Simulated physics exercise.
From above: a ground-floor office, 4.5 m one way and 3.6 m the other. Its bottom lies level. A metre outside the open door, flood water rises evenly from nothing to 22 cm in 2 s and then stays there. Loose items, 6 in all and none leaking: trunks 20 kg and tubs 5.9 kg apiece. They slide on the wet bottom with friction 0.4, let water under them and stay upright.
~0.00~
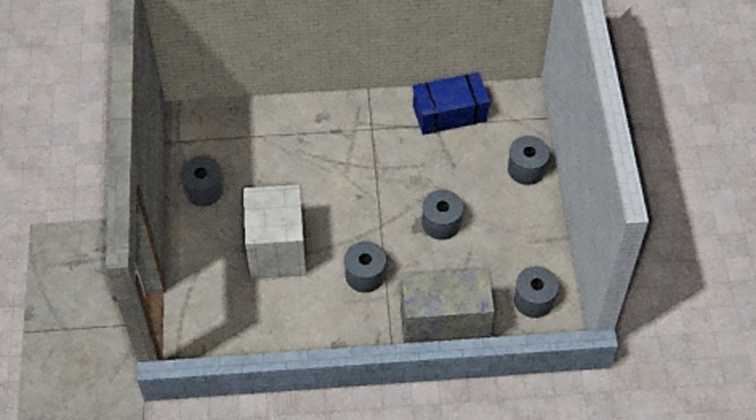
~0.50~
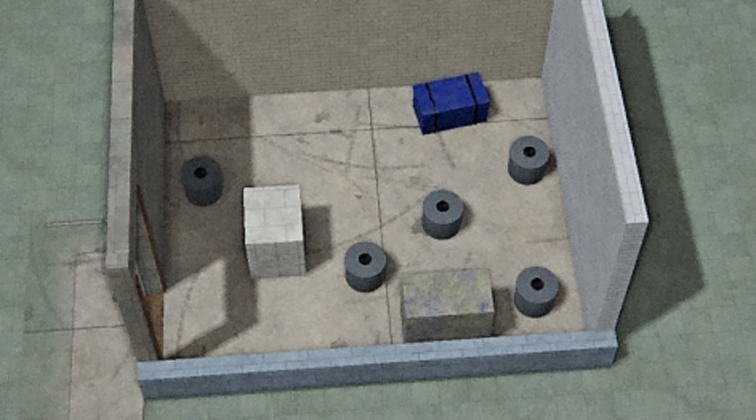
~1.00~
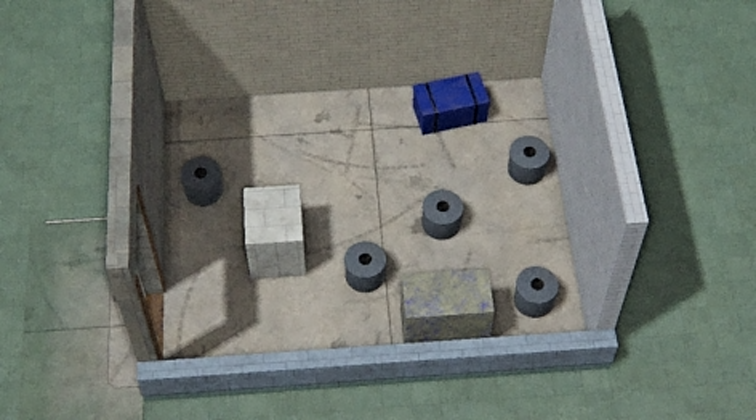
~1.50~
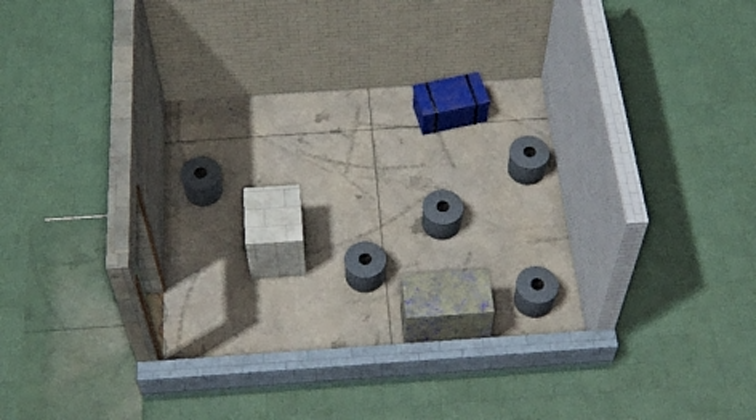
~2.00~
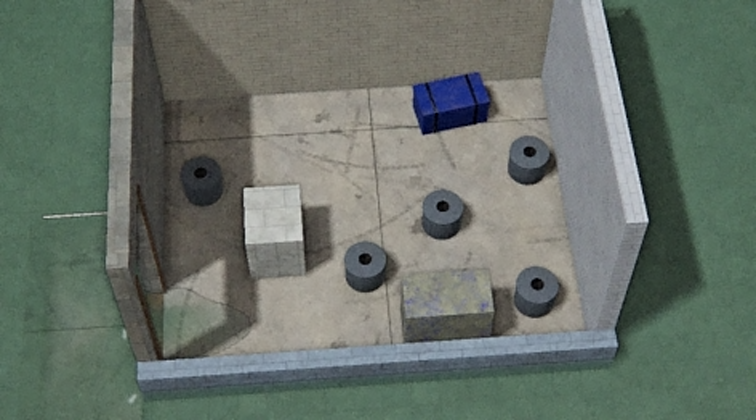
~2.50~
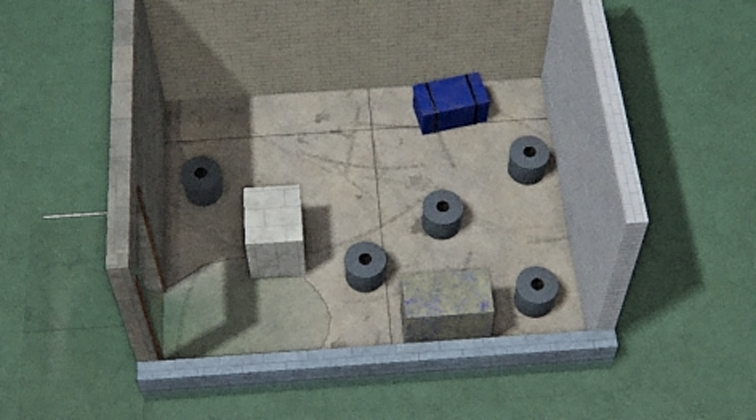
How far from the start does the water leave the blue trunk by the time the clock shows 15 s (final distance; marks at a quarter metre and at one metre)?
Blue trunk ends far away.
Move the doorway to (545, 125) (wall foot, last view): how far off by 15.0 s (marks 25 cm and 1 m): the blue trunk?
In that case the blue trunk gets carried off.
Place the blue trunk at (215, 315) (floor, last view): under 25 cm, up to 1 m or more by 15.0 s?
It ends far away.
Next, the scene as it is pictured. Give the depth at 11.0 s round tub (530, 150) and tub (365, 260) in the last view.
About 9 and 13 cm.
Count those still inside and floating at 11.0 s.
At that moment 6.
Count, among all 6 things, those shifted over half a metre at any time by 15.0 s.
I count 5.
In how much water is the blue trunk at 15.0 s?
Roughly 13 cm.
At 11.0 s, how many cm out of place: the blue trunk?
About 150 cm.
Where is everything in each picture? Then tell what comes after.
In the first picture, the blue trunk at (451, 94), on the bottom; 0.0 m2 under water; 0 of 6 have shifted.
In the second picture, the blue trunk at (451, 94) rests on the ground; water covers 0.0 m2; 0 of 6 have shifted.
In the third picture, the blue trunk at (451, 94), on the bottom; 0.0 m2 under water; 0 of 6 have shifted.
In the fourth picture, the blue trunk at (451, 94) rests on the ground; 0.0 m2 under water; 0 of 6 have shifted.
In the fifth picture, the blue trunk at (451, 94), on the bottom; 0.6 m2 under water; 0 of 6 have shifted.
In the sixth picture, the blue trunk at (451, 94) rests on the ground; 2.0 m2 under water; 0 of 6 have shifted.
After 3.5 s the blue trunk is near (451, 94), 0.0 m from its start, aground; 0 afloat.
After 6.8 s the blue trunk is near (451, 94), 0.0 m from its start, aground; 4 afloat.
After 11.0 s the blue trunk is near (310, 104), 1.6 m from its start, afloat; 6 afloat.
After 15.0 s the blue trunk is near (200, 235), 3.4 m from its start, afloat; 6 afloat.
